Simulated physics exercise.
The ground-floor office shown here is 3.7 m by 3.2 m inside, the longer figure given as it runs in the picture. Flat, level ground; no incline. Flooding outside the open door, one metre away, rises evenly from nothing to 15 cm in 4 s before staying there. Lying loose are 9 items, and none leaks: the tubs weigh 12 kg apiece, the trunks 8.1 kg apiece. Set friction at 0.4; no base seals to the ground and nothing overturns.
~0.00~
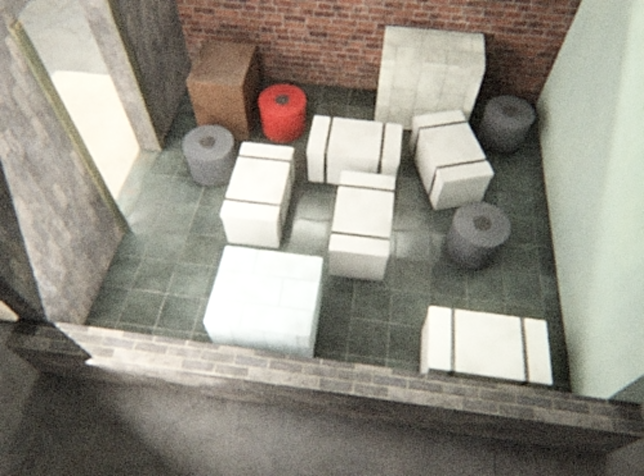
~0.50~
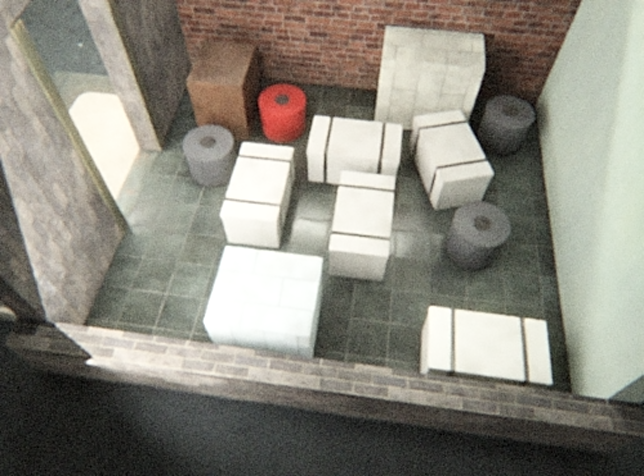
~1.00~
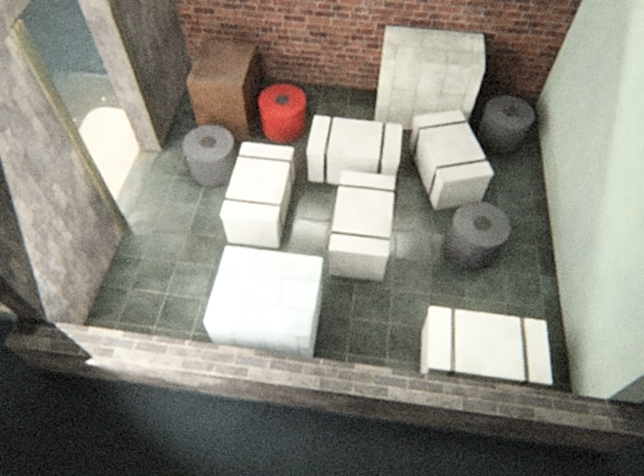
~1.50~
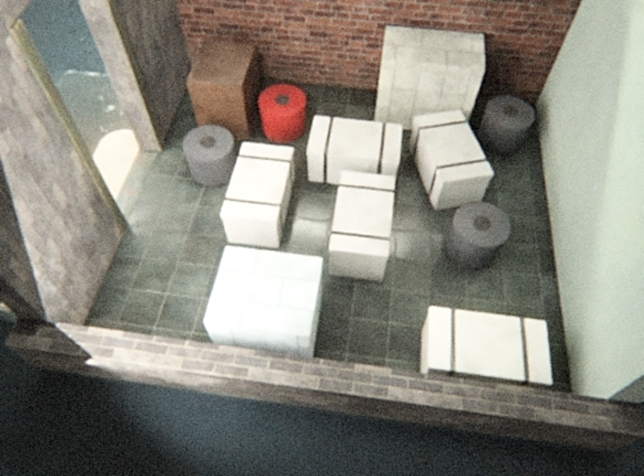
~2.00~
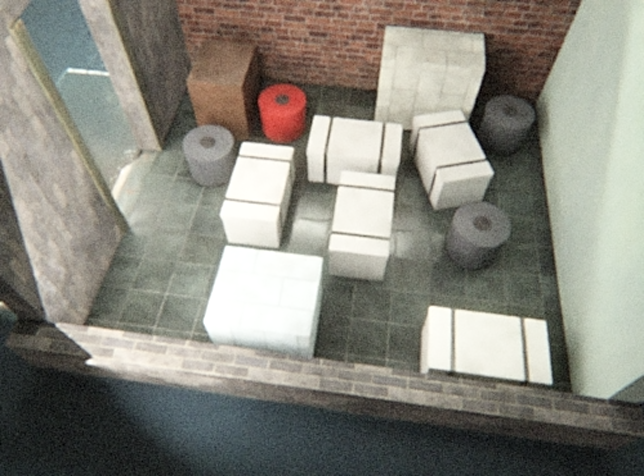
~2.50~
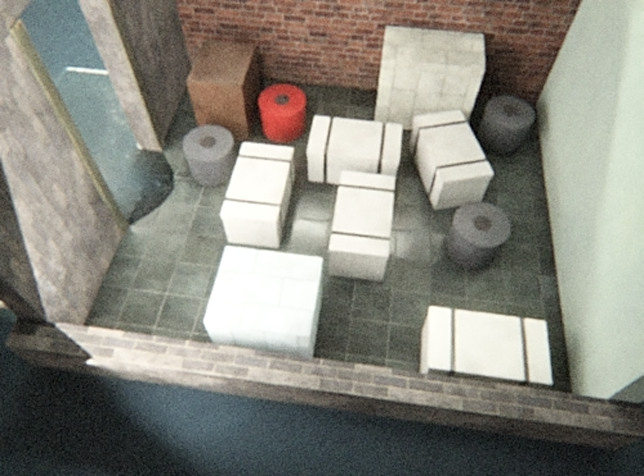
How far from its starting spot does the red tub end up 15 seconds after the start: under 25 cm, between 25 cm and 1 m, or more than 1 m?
My guess: It's basically where it started.
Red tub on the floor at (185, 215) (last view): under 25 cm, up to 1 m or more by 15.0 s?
I'd say it budges a bit.
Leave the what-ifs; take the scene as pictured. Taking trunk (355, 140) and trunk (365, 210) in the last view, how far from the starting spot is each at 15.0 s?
40 cm, 100 cm.
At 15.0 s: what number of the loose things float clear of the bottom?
8 at that moment.
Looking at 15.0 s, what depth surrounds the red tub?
Around 6 cm.
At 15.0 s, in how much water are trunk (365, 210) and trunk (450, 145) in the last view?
Depths: Near 11 cm, then near 10 cm.
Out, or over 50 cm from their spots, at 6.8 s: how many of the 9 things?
It comes to 3.
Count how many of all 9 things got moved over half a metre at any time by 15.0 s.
The number is 7.
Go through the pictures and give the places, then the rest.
The first frame shows the red tub at (282, 100) rests on the ground; water covers 0.0 m2; 0 of 9 have shifted.
The second frame shows the red tub at (282, 100) rests on the ground; 0.0 m2 under water; 0 of 9 have shifted.
The third frame shows the red tub at (282, 100), on the bottom; water covers 0.0 m2; 0 of 9 have shifted.
The fourth frame shows the red tub at (282, 100), on the bottom; 0.0 m2 under water; 0 of 9 have shifted.
The fifth frame shows the red tub at (282, 100) rests on the ground; 0.0 m2 under water; 0 of 9 have shifted.
The sixth frame shows the red tub at (282, 100) rests on the ground; 0.1 m2 under water; 0 of 9 have shifted.
After 3.5 s the red tub is near (282, 100), 0.0 m from its start, aground; 0 afloat.
After 6.8 s the red tub is near (282, 100), 0.0 m from its start, aground; 3 afloat.
After 11.0 s the red tub is near (282, 100), 0.0 m from its start, aground; 5 afloat.
After 15.0 s the red tub is near (282, 100), 0.0 m from its start, aground; 8 afloat.
